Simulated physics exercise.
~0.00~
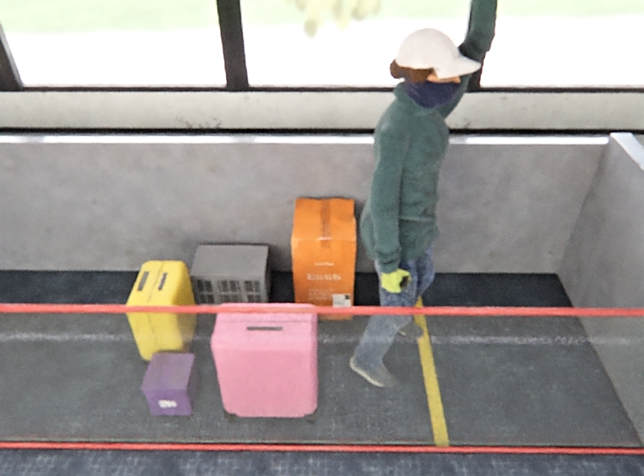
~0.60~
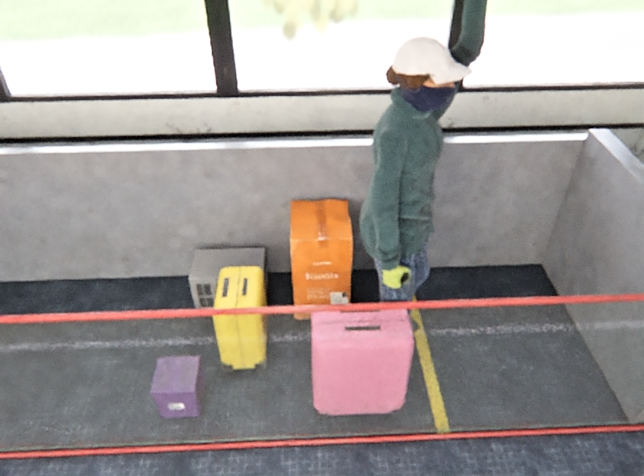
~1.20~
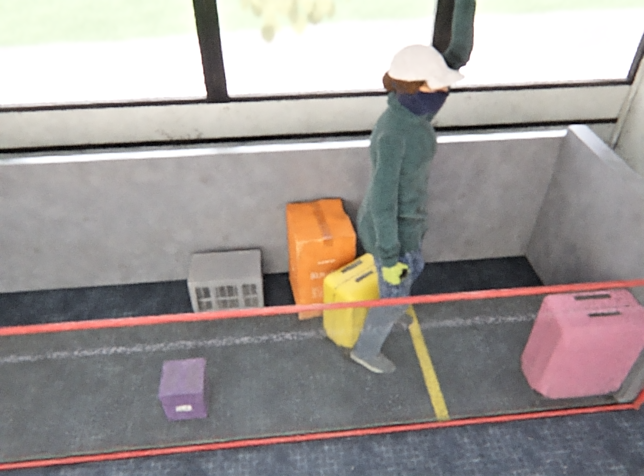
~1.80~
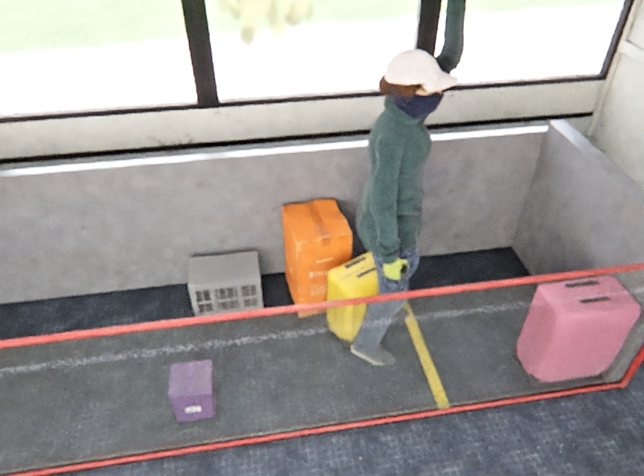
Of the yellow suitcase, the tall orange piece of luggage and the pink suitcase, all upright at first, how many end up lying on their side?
None of them end up lying on their side. The yellow suitcase, the tall orange piece and the pink suitcase are all still upright at the end.
